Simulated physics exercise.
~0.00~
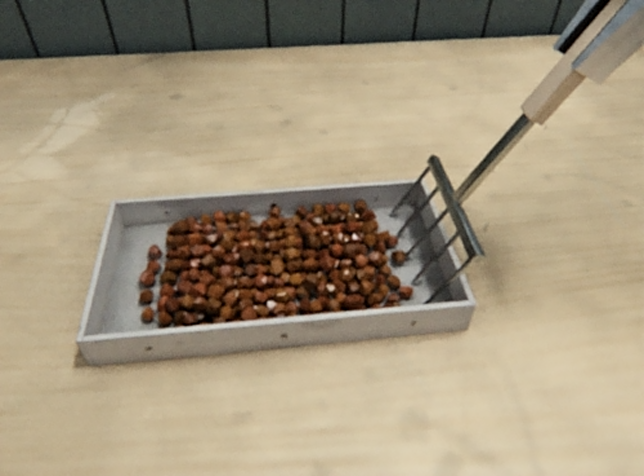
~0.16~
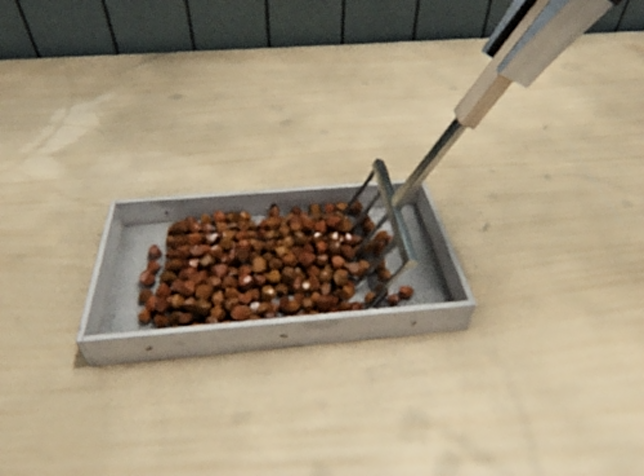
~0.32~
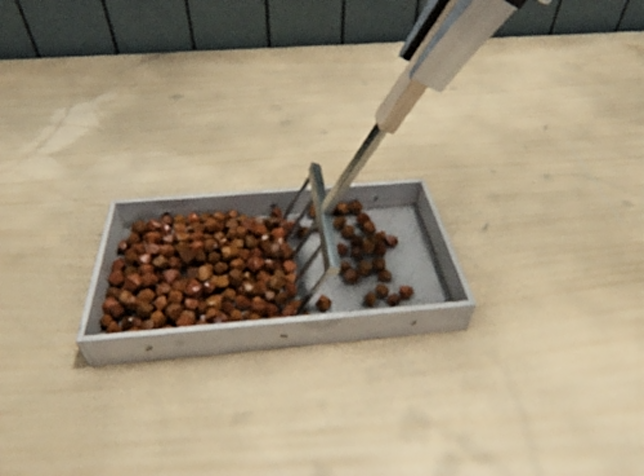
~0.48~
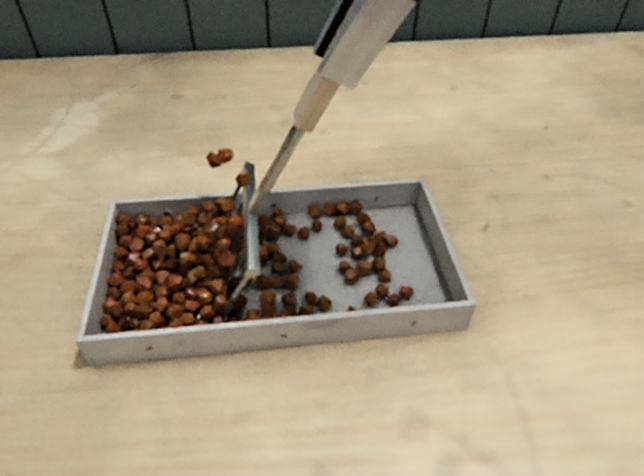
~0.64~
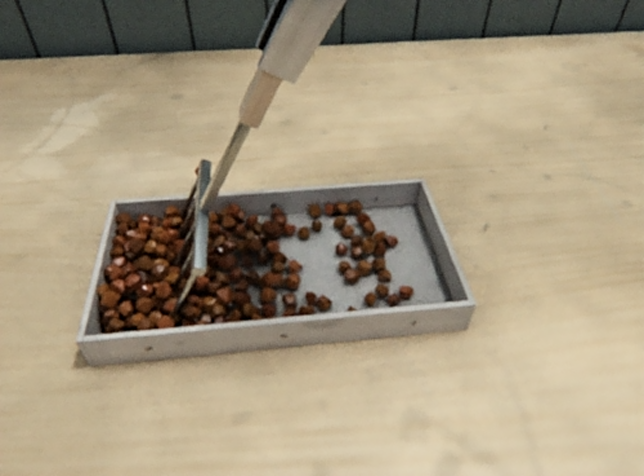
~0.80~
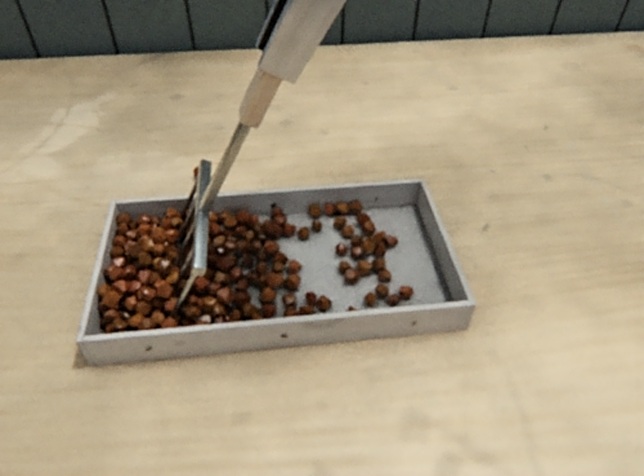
On a pale wooden table top before a dark panelled wall, a shallow grey trough holds a broad bed of reddish-brown pellets. A mechanical arm reaches in from the upper right with a comb, its tines lowered at the trough's right end. The comb sweeps left, pushing the pellets into a thicker heap while some slip through and stay behind. Farther along, a few pellets pop up above the back rim. The comb then halts short of the left wall and stays there, with most pellets crowded on the left and stragglers scattered toward the right.
